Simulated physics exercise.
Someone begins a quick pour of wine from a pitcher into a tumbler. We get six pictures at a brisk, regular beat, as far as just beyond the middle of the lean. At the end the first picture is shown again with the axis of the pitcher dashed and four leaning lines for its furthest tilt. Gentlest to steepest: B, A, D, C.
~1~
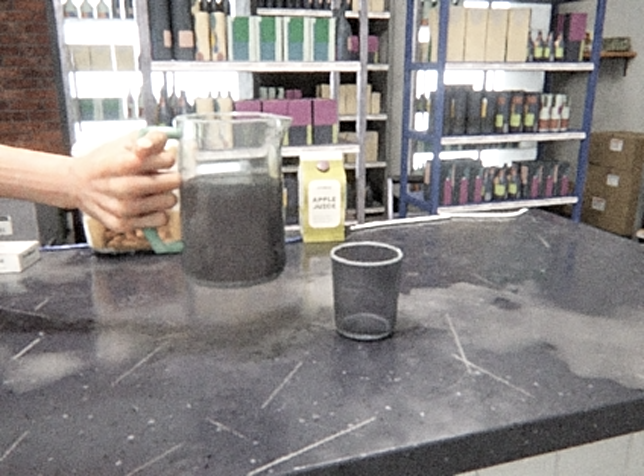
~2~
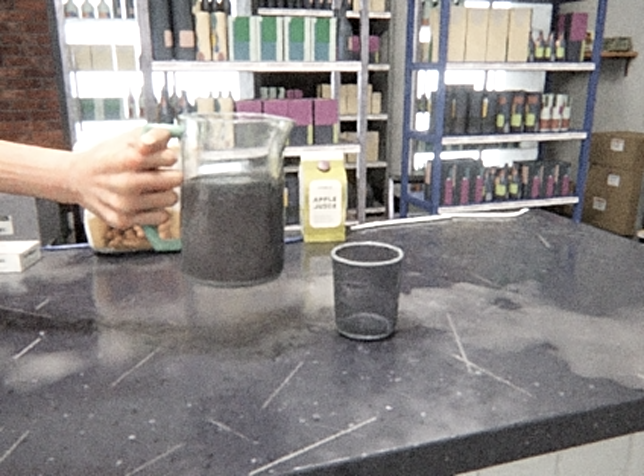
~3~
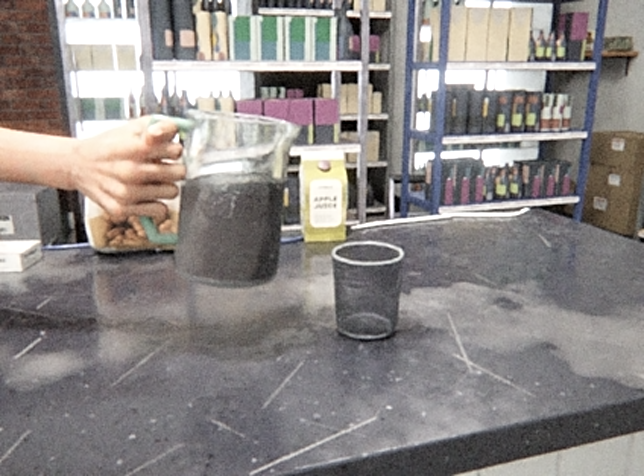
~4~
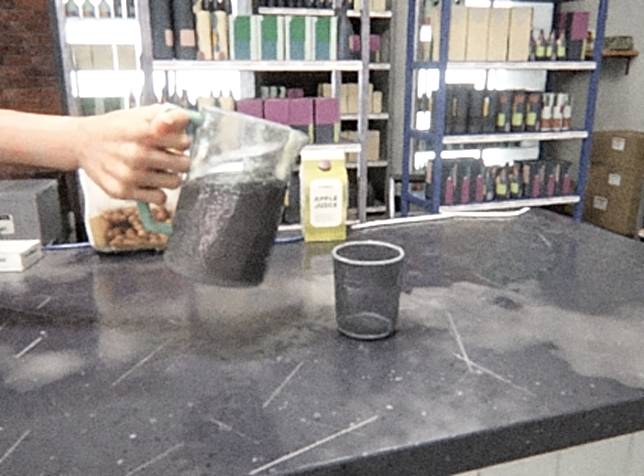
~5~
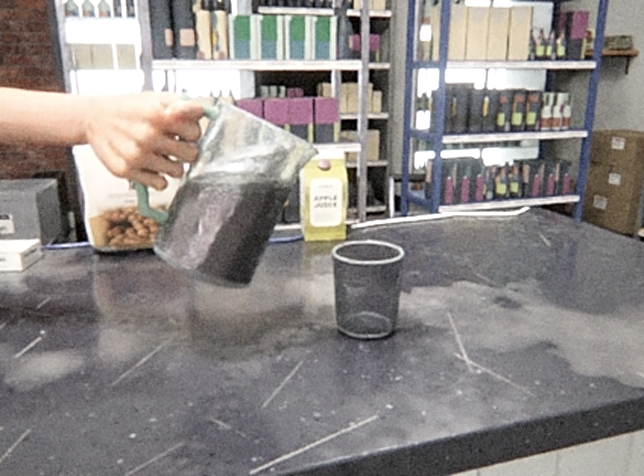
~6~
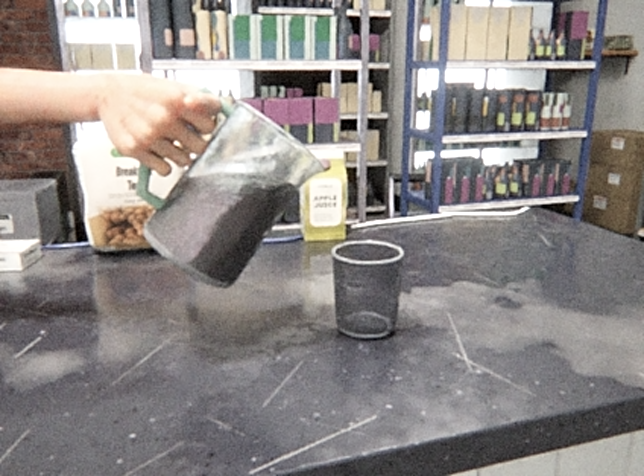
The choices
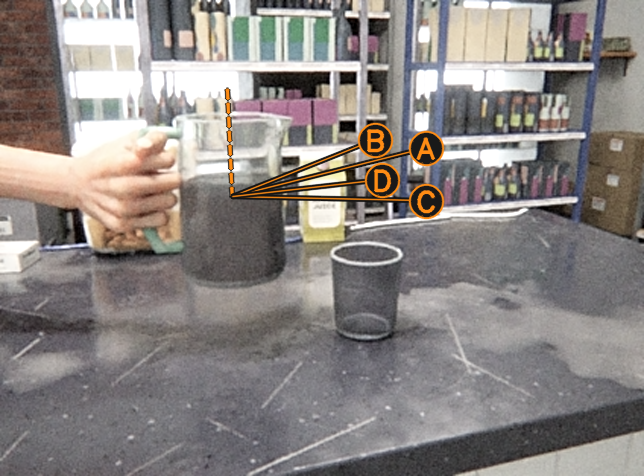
The video shows a hand gripping a glass pitcher of dark liquid beside an empty tumbler on a dark, speckled counter, lifting it slightly and then tilting it steadily to the right, its lip drawing nearer the tumbler.
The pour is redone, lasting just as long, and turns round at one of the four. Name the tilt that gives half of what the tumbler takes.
Best: B.
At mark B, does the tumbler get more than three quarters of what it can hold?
No, less.
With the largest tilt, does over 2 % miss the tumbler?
Yes, it does.
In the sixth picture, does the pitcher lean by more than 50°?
No.
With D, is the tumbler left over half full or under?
Over.
On the marked copy, A at (409, 152); B at (359, 145); C at (409, 200); D at (365, 181).
With A, the tumbler ends with about 78 % of what it can hold.
With B, the tumbler ends with about 51 % of what it can hold.
With C, the tumbler ends with about 65 % of what it can hold; 35 % of the wine is spilt.
With D, the tumbler ends with about 76 % of what it can hold; 17 % of the wine is spilt.
